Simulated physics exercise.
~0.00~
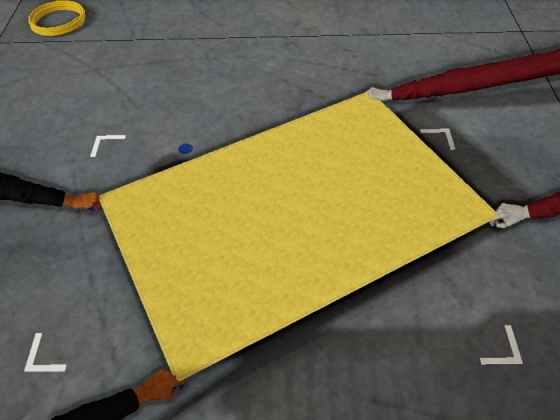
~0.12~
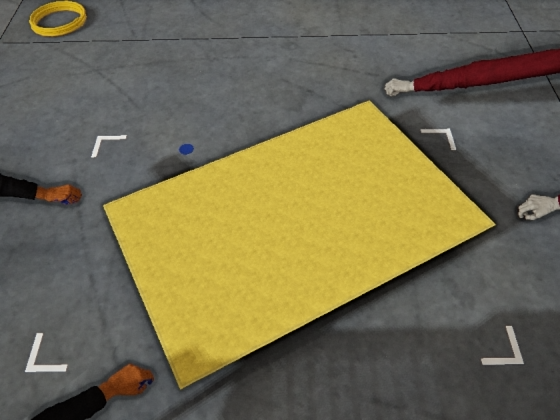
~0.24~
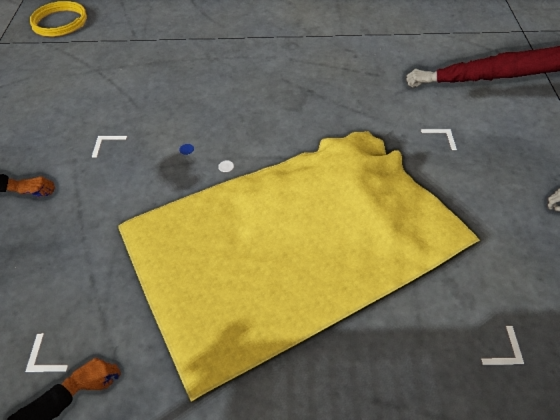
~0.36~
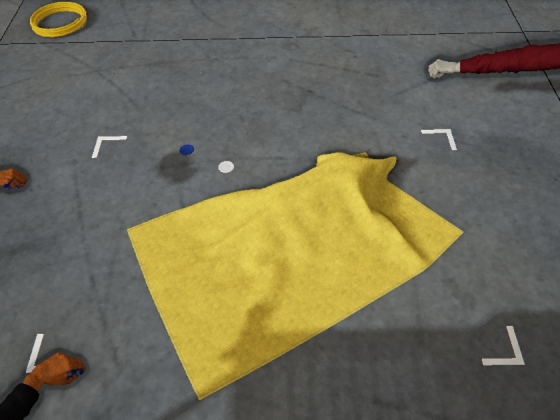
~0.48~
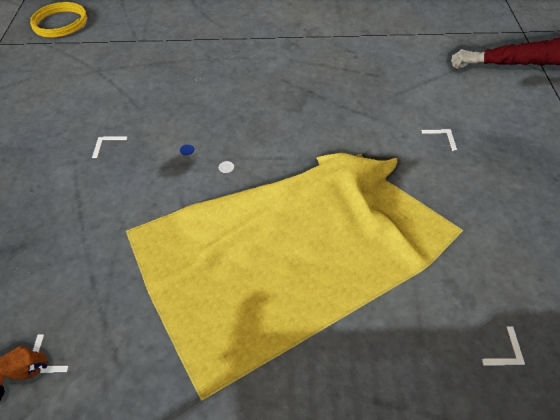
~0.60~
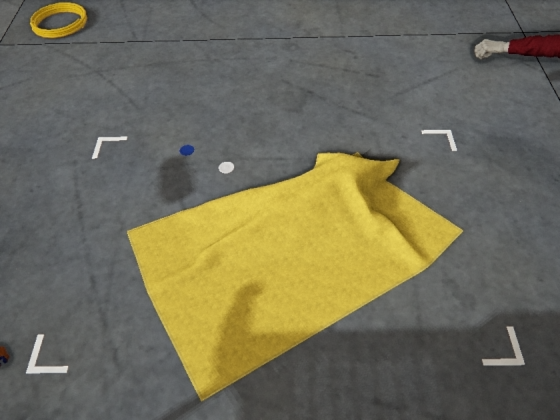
On a grey warehouse floor with white corner marks, two pairs of hands hold a yellow blanket level, then let go and draw back as it drops, settling creased with a raised fold at upper right, while a blue disc and a white disc remain uncovered beyond its edge.
